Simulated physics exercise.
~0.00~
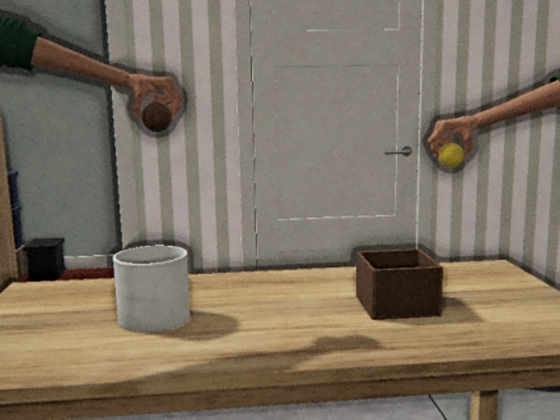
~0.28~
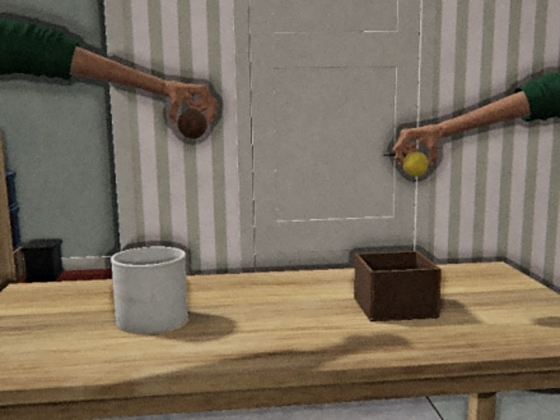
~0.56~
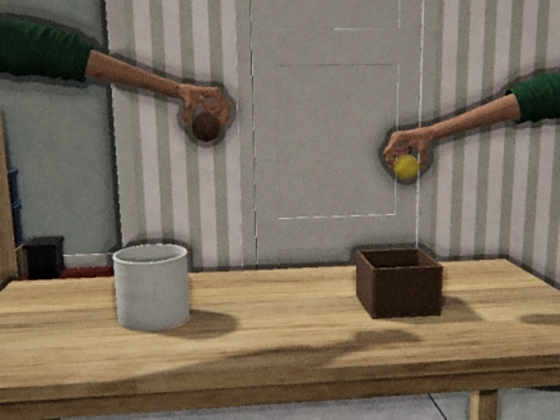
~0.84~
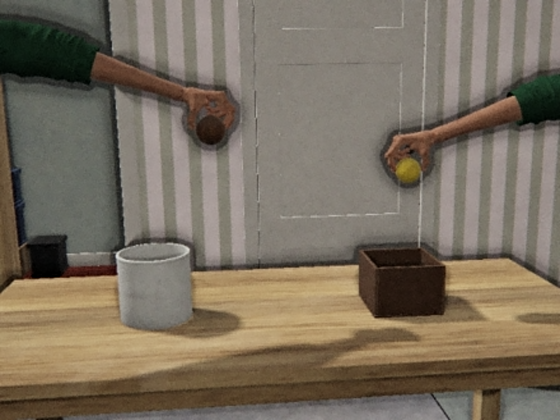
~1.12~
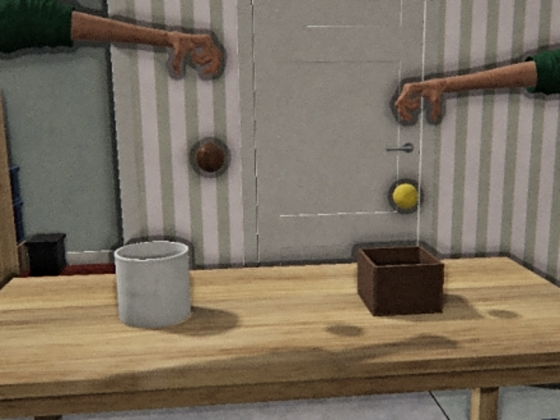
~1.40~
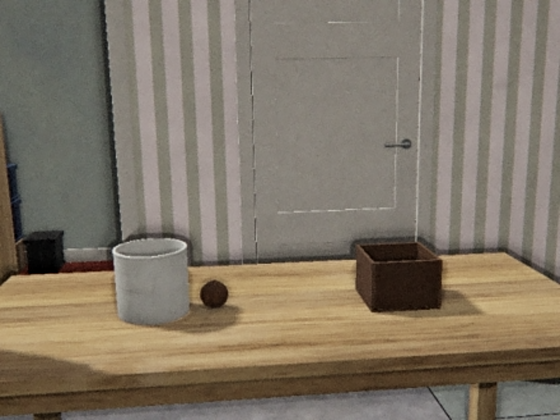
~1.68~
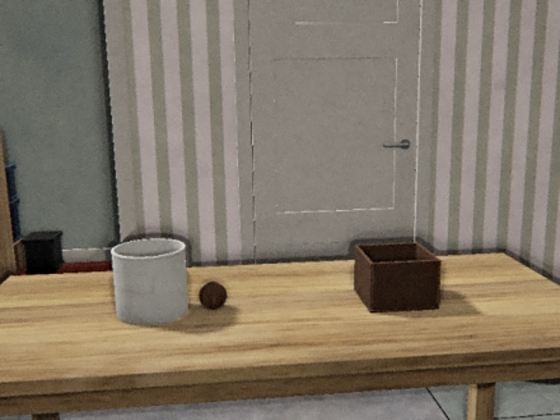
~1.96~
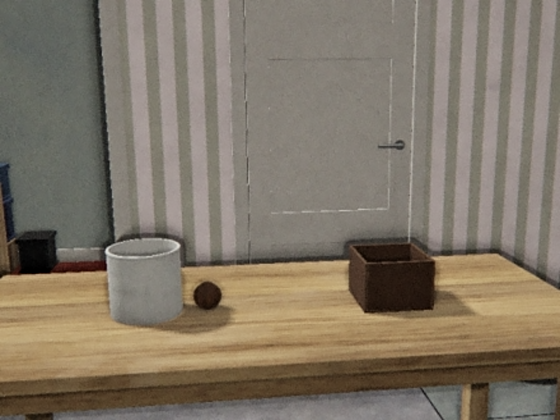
Lemon and brown ball released by two hands above a table, the lemon dropping into a brown box, the ball landing beside a white bucket.
